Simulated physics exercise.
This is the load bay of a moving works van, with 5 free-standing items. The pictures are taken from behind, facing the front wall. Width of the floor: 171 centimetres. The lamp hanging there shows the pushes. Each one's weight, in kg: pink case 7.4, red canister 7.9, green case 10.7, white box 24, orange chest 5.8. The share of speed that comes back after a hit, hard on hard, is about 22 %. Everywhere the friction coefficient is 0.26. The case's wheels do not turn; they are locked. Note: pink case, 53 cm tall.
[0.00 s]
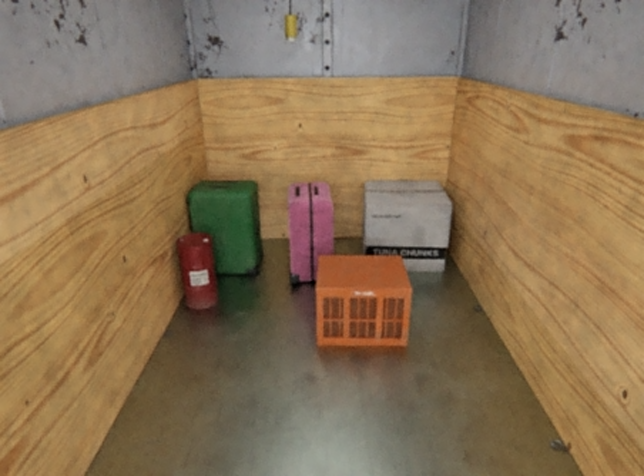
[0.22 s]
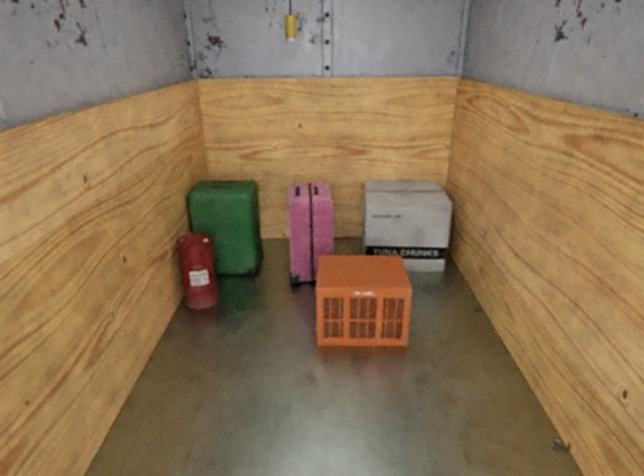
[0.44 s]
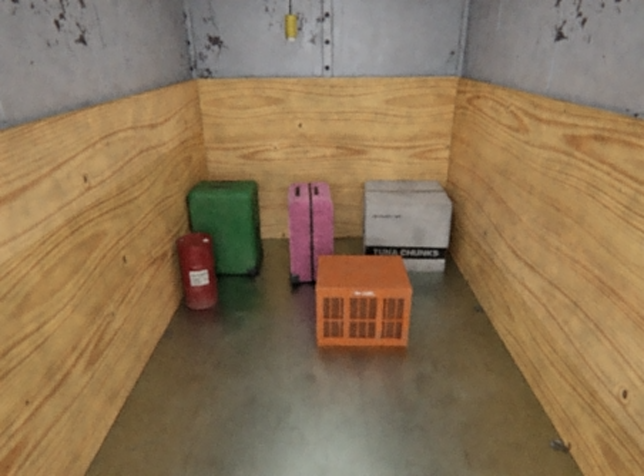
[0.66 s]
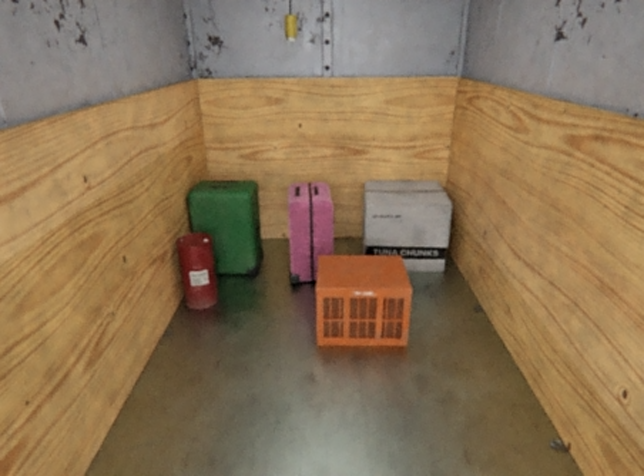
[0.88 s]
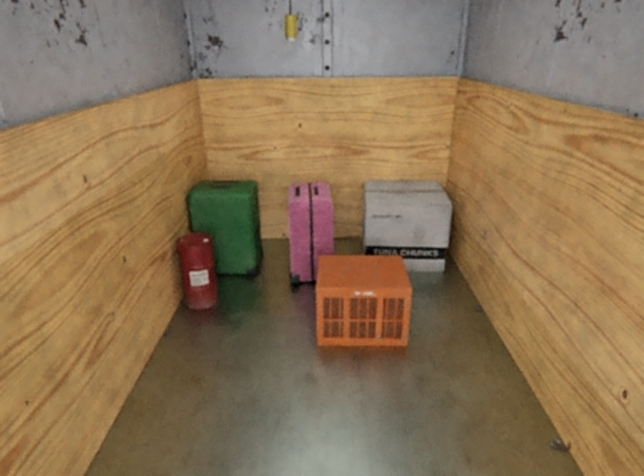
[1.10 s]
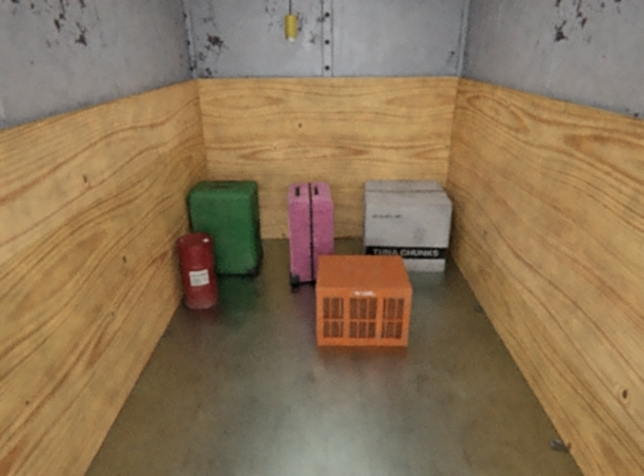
Nothing moved that I saw: the green and pink cases, red canister, white box and orange chest all stayed in place on the bare floor of the van's wood-lined load bay.
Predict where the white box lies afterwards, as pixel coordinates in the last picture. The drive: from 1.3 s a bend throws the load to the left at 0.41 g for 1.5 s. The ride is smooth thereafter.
Roughly (338, 224) in the last picture.
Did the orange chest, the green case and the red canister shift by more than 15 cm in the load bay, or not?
Orange chest: Is displaced; green case: Remains in place; red canister: Remains in place.
After 1.80 s, push 0.41 g left; white box slid 6 cm near (393, 224); pink case slid 7 cm; orange chest slid 6 cm.
After 2.10 s, push 0.41 g left; white box slid 26 cm near (364, 224); orange chest slid 26 cm; pink case slid 21 cm.
After 2.20 s, push 0.41 g left; white box slid 36 cm near (350, 224); orange chest slid 36 cm; pink case slid 21 cm.
After 2.50 s, push 0.41 g left; white box slid 44 cm near (338, 224); orange chest slid 69 cm; pink case slid 22 cm.
At rest (3.4 s), not toppled but over 15 cm from the start, pink case, white box and orange chest; the other 2 in place, give or take 15 cm. Seen from the same camera at the end, white box near (338, 224).
